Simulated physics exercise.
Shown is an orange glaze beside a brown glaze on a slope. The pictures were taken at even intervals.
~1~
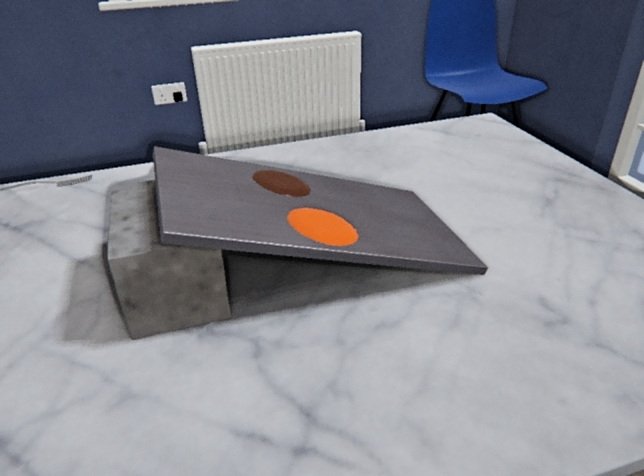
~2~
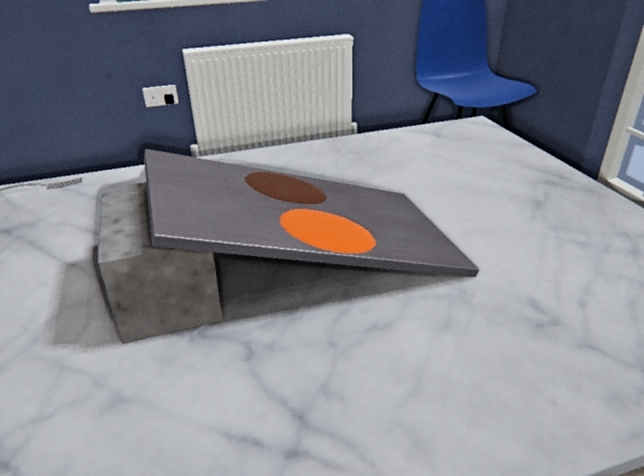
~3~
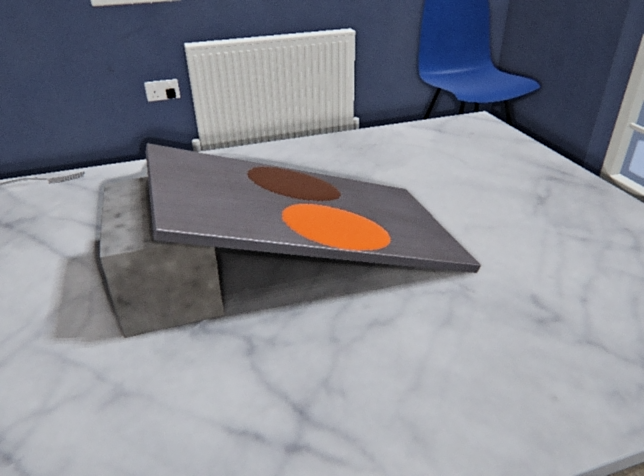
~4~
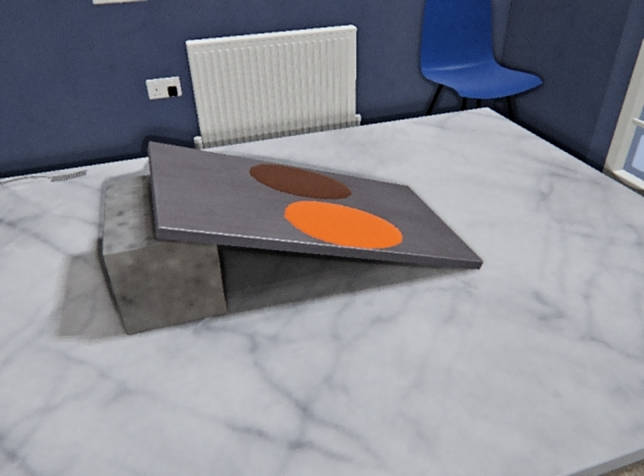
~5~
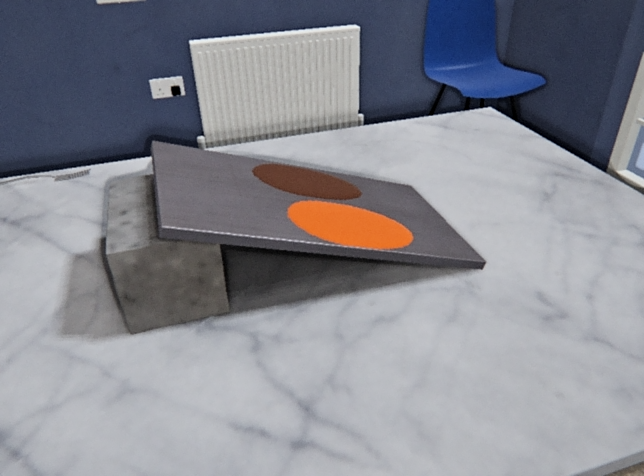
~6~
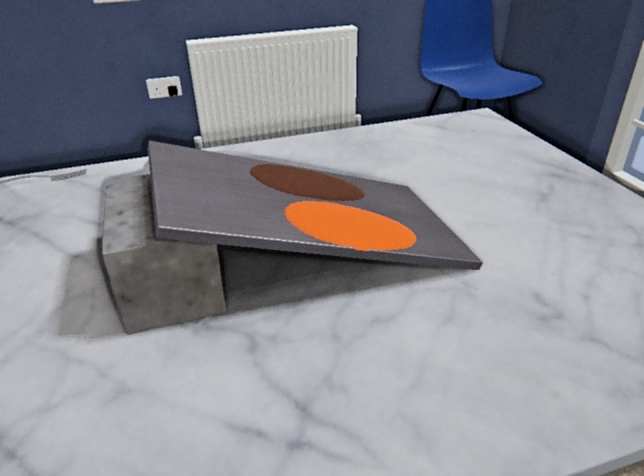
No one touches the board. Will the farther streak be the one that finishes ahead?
No, the nearer streak finishes ahead.
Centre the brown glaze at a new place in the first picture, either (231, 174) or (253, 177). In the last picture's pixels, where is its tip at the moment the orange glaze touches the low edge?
Starting from the first spot it gets to (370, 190), and from the second to (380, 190).
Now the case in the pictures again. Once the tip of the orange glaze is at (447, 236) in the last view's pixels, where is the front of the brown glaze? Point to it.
(395, 196), approximately.
Soon after, the orange glaze is close to the edge; the brown glaze is three quarters of the way down.
Later, the orange glaze is close to the edge; the brown glaze is close to the edge.
In the end, the orange glaze is at the low edge; the brown glaze is close to the edge.
